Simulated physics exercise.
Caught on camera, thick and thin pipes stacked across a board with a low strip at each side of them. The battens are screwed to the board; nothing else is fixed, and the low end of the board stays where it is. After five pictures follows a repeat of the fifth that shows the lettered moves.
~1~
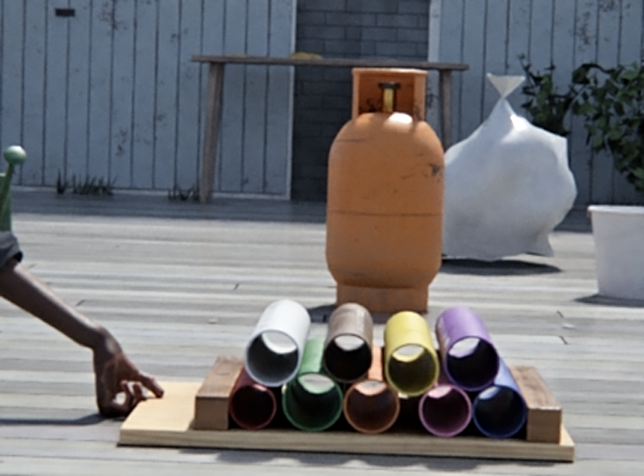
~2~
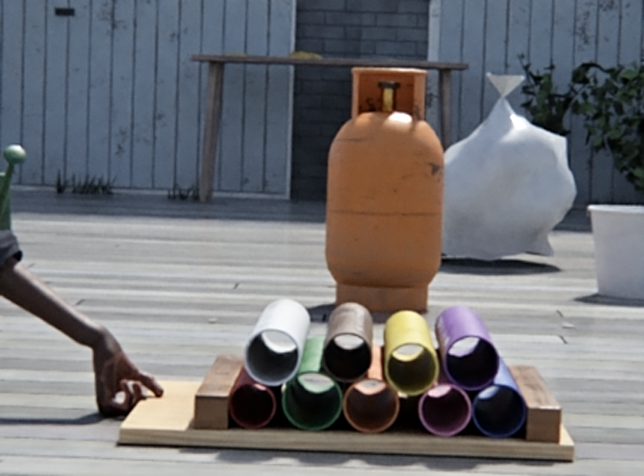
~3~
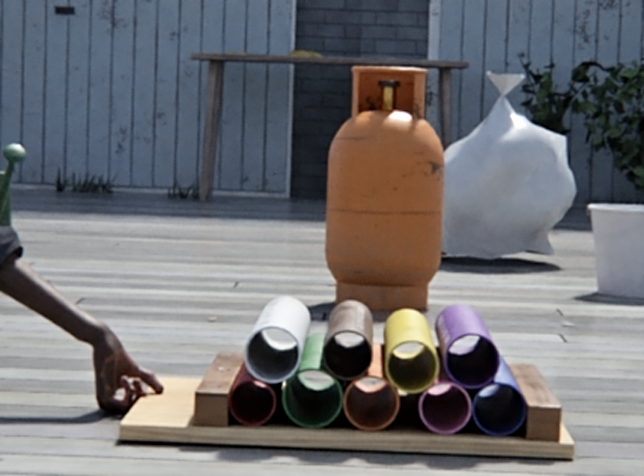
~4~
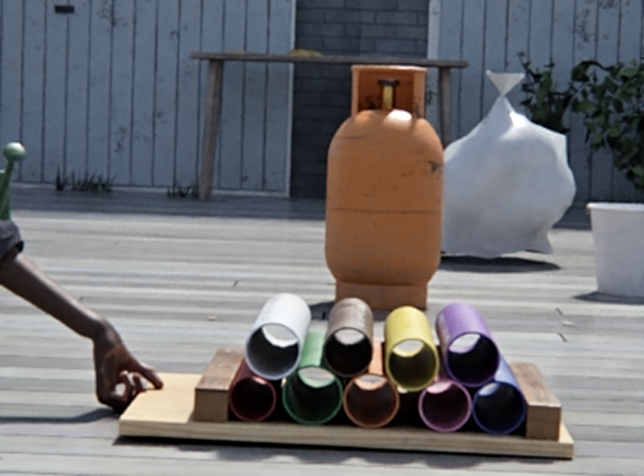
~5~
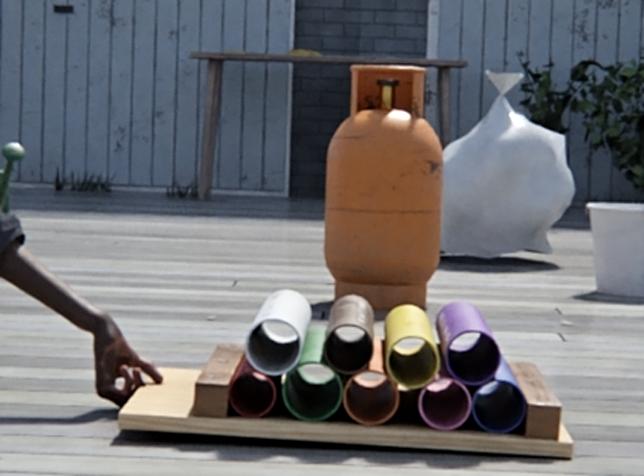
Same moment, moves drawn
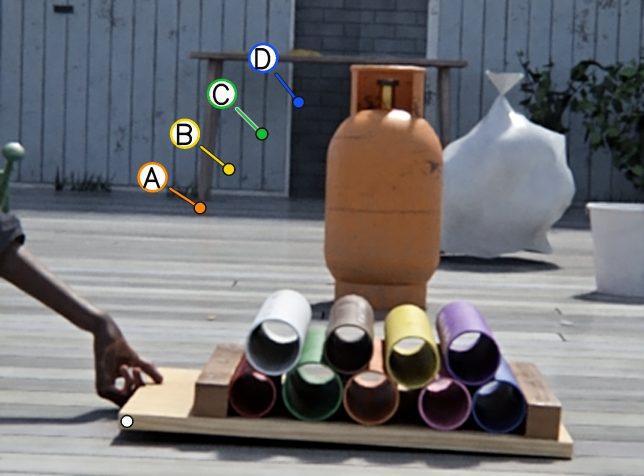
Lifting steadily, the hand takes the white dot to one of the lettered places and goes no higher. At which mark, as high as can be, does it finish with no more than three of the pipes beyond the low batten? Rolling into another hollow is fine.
At most to B.
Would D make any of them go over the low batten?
Yes.
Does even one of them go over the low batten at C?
At C: Yes.
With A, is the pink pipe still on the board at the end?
Yes.
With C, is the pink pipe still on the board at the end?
Yes.
On the marked copy, A at (200, 208); B at (229, 169); C at (262, 134); D at (298, 103); the white dot at (127, 421).
With B. Early on, board at 20°.
Further on, board at 37°.
At the end, board at 37°, three over the low batten (yellow, brown, purple).
As for the rest, A three over the low batten (yellow, brown, purple); C four over the low batten (yellow, brown, purple, white); D four over the low batten (yellow, brown, purple, white).
